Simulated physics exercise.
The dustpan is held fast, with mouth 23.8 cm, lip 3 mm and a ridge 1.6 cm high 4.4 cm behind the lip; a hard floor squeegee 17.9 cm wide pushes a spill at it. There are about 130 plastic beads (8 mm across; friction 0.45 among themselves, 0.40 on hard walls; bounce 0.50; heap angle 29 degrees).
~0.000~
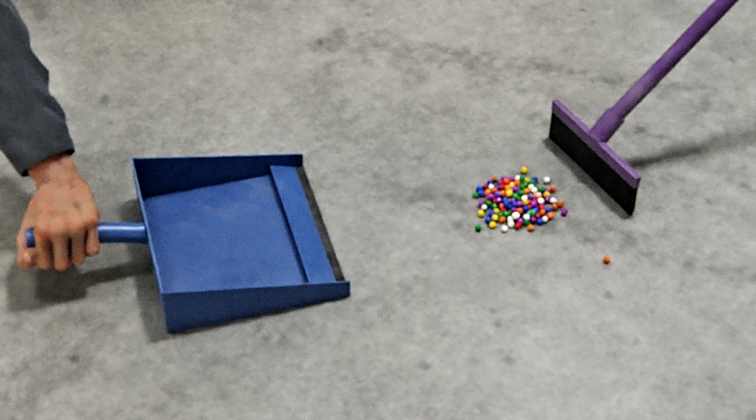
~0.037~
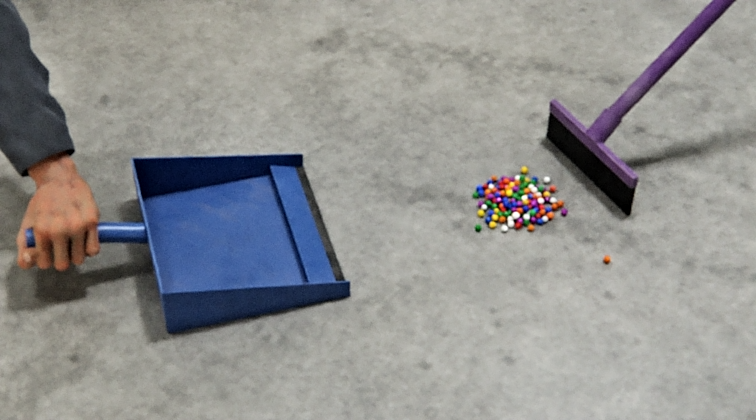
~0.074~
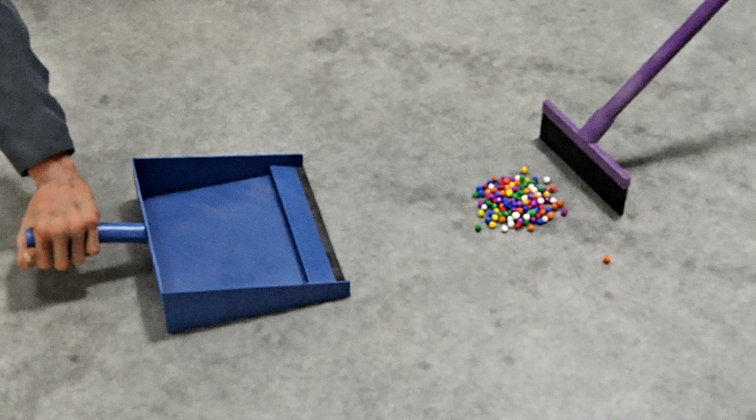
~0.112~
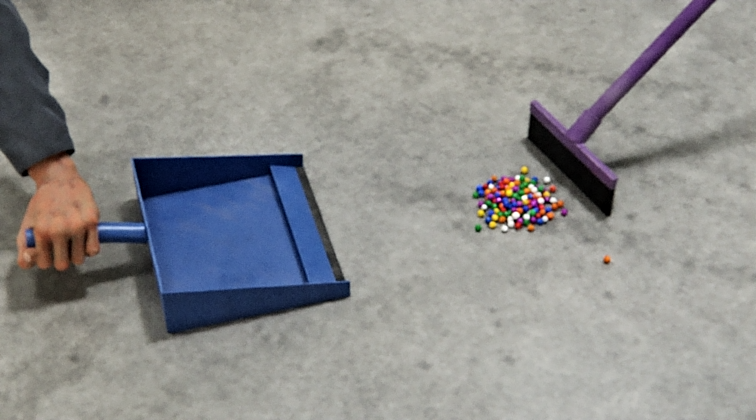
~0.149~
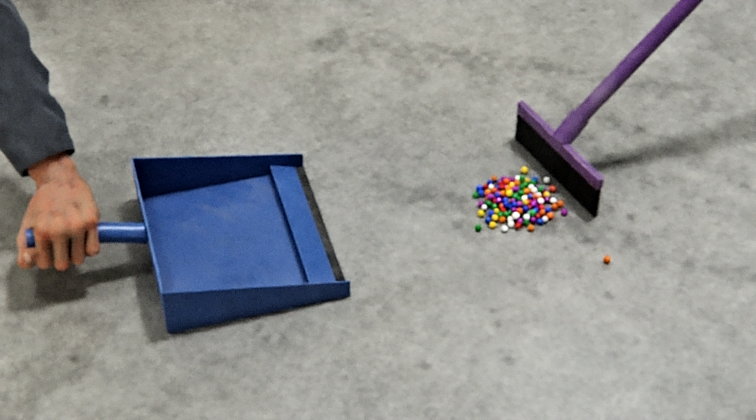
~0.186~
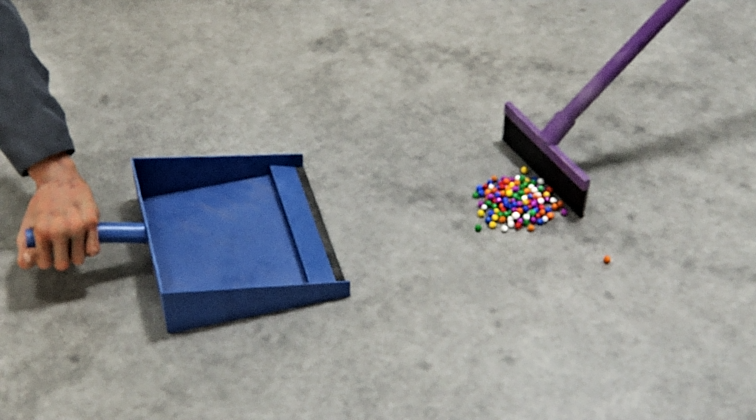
A purple squeegee sliding left across a concrete floor to the edge of colourful beads, while a hand holds a blue dustpan still.
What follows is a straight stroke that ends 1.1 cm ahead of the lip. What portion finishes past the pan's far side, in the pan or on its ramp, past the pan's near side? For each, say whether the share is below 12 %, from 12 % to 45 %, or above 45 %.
Far side: Below 12 %; pan: Below 12 %; near side: Below 12 %.
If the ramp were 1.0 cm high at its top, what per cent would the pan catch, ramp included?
Something like 0 per cent, ramp included.
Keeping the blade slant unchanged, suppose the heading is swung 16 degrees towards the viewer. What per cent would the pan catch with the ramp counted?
Pan plus ramp: Some 5 %.
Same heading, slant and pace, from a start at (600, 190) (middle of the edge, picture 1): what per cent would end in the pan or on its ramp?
I'd estimate about 0 per cent.
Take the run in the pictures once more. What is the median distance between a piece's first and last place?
Median shift: Approx. 20 cm.
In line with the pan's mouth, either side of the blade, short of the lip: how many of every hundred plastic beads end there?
About 95 %.
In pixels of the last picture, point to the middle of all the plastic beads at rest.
Near (370, 243).
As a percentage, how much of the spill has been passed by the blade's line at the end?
Estimate: About 45 %.
After 0.47 s, middle of the blade 17 cm from the lip; 0 % over the lip, far side 0 %, near side 0 %.
After 0.65 s, middle of the blade 8 cm from the lip; 0 % over the lip, far side 0 %, near side 5 %.
After 0.96 s, middle of the blade 3 cm from the lip; 0 % over the lip, far side 0 %, near side 5 %.
At rest (1.3 s), far side 0 %, pan 0 %, near side 5 %, in front of the lip or behind the blade 95 %.
